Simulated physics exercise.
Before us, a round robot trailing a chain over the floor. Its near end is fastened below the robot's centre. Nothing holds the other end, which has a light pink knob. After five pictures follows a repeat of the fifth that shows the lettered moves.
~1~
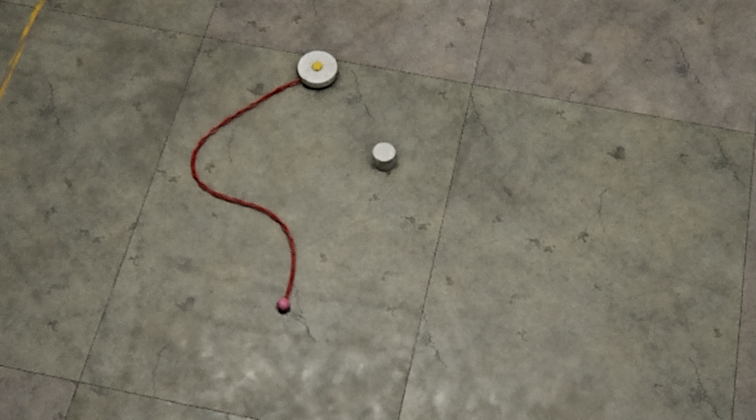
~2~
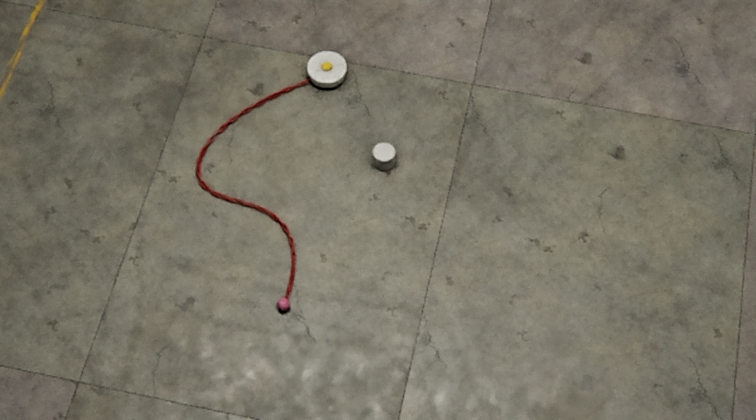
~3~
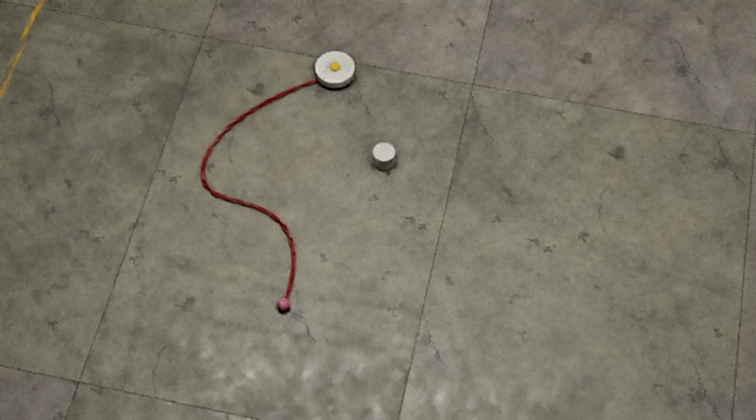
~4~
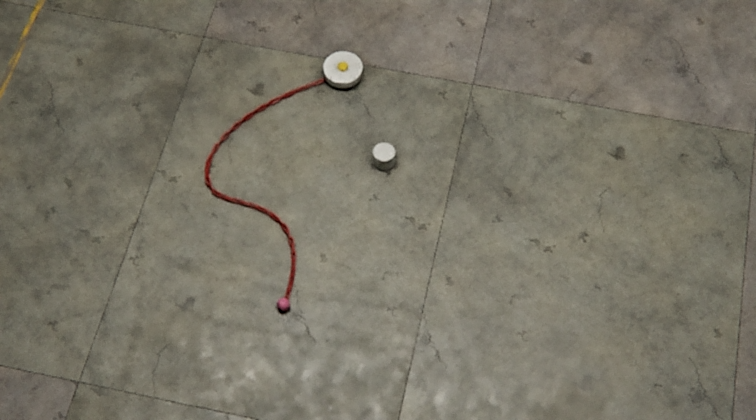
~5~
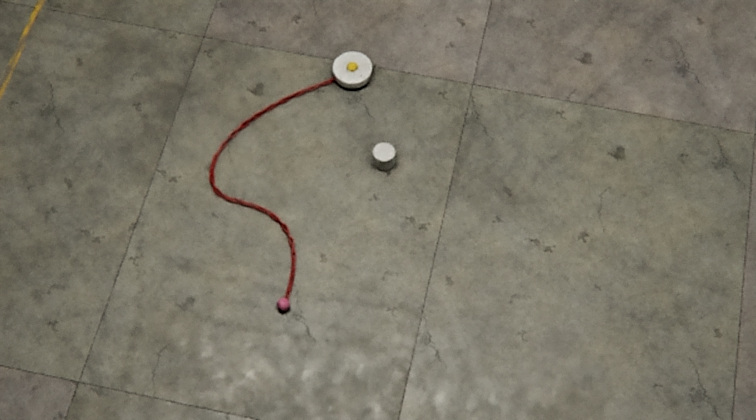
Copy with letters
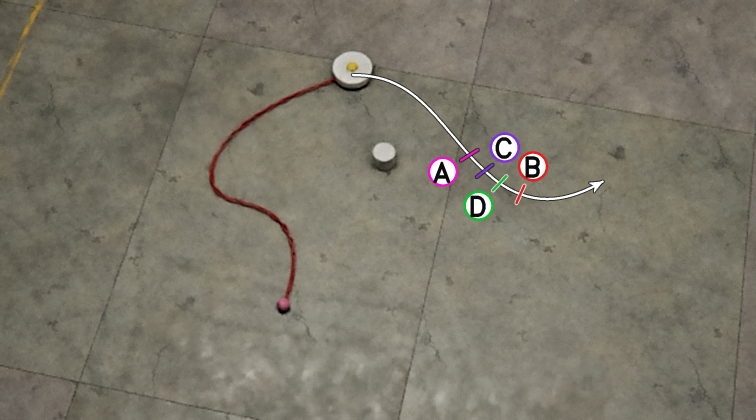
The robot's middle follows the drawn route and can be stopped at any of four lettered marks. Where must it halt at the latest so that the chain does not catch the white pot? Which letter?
It can go as far as C.
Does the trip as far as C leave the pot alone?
Yes.
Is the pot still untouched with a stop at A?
Yes.
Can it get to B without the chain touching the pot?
No.
On the marked copy, A at (469, 155); B at (520, 194); C at (485, 171); D at (500, 183); the route from (353, 75) via (469, 155) to (603, 181).
With C. Early on, robot (409, 88), middle of the chain (243, 161), free end (283, 304).
Further on, robot (451, 129), middle of the chain (268, 157), free end (283, 304).
At the end, robot (485, 167), middle of the chain (295, 159), free end (283, 304); nothing has been touched.
As for the rest, A is safe but short; B brings the chain against the pot; D brings the chain against the pot.
